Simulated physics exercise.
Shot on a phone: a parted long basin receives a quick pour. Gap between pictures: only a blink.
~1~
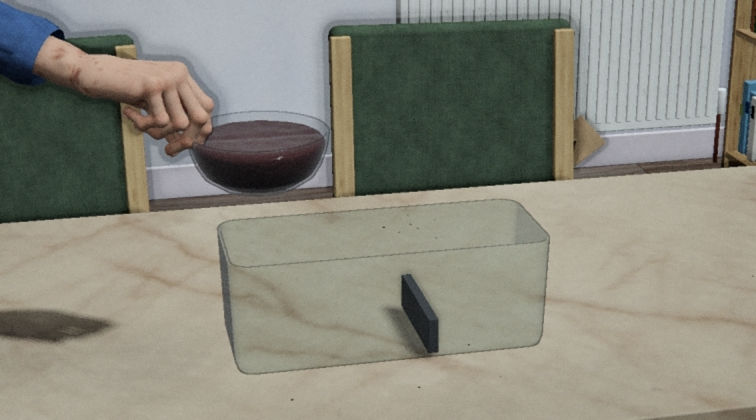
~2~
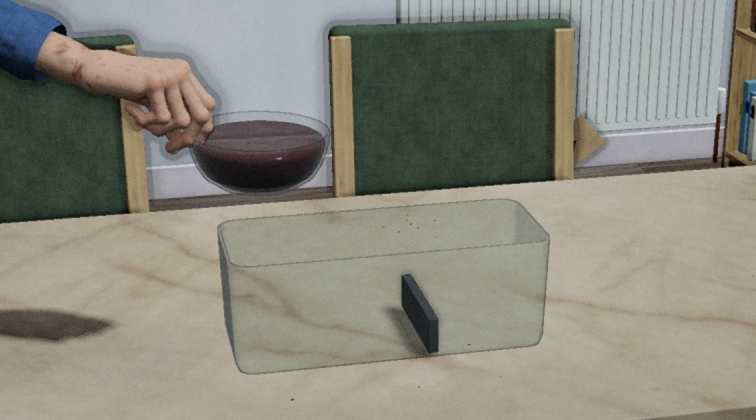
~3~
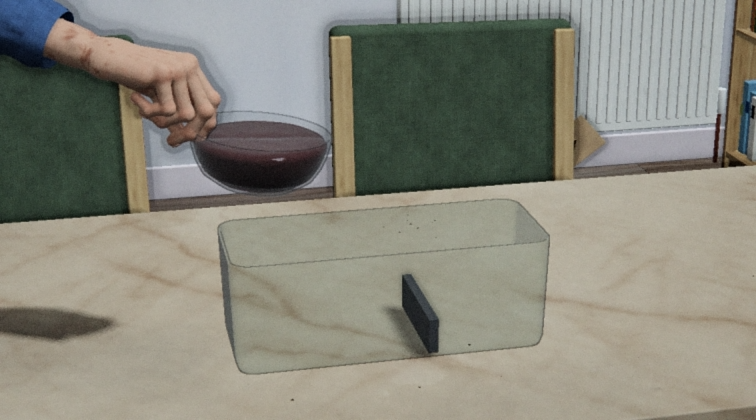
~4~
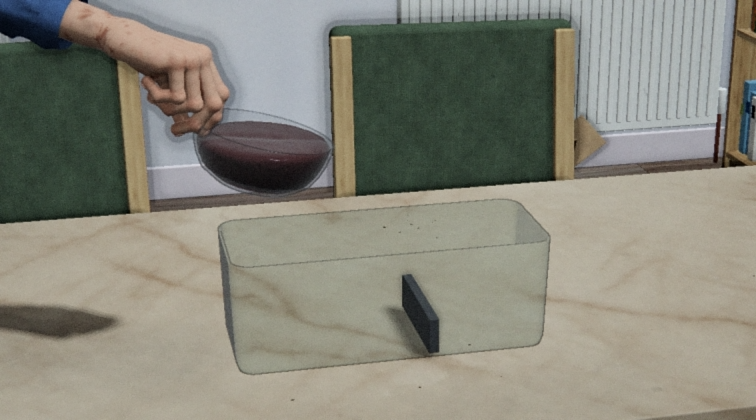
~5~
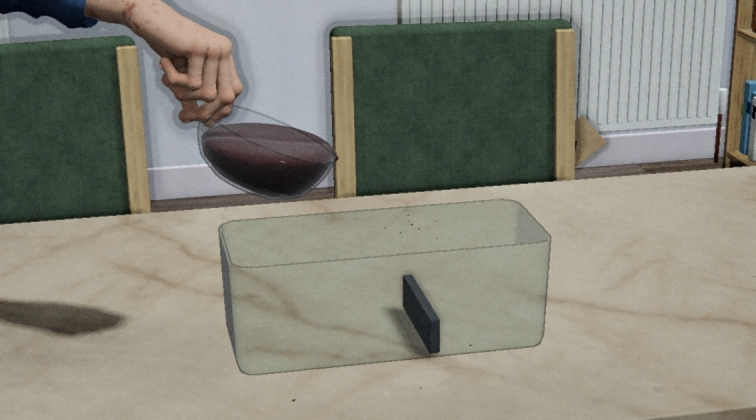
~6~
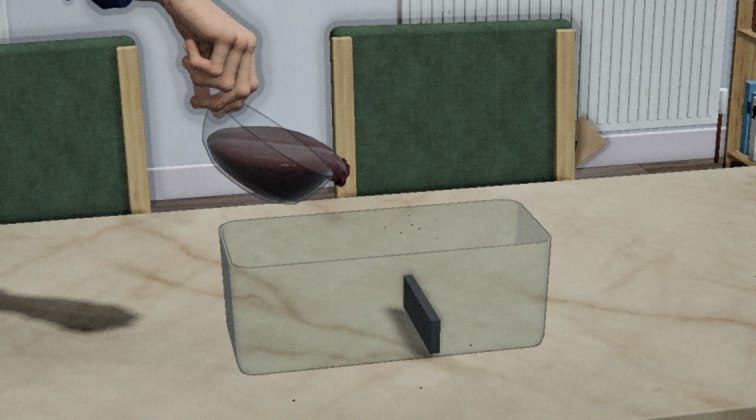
A hand holding a clear glass bowl of dark red wine tilts it gradually to the right above a long, see-through basin with a small dark dividing wall, and the wine begins to slip over the bowl's right rim.
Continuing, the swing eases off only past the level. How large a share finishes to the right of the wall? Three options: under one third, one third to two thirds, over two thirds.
Answer: Under one third.
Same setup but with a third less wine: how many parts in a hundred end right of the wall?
It comes to 10 per cent or so.
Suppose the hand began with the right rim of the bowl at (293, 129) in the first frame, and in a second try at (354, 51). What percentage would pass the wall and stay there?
First try: Near 15 percent; second try: Near 35 percent.
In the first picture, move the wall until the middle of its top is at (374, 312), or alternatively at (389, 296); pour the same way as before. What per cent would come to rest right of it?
Note: Roughly 50 % in case one, 15 % in case two.
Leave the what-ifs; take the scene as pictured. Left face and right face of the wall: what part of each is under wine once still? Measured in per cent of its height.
On the left it's around 40 per cent; on the right, 10 per cent.
A moment on, the bowl is tipped right over and 3 per cent is still to pour, 87 is left of the wall and 0 right of it.
Next, the bowl is tipped right over and 0 per cent is still to pour, 86 is left of the wall and 8 right of it.
Then the bowl is tipped right over and 0 per cent is still to pour, 83 is left of the wall and 13 right of it.
Later the bowl is tipped right over and 0 per cent is still to pour, 83 is left of the wall and 13 right of it.
Finally, 83 per cent lies left of the wall, 13 right of it and 3 outside.
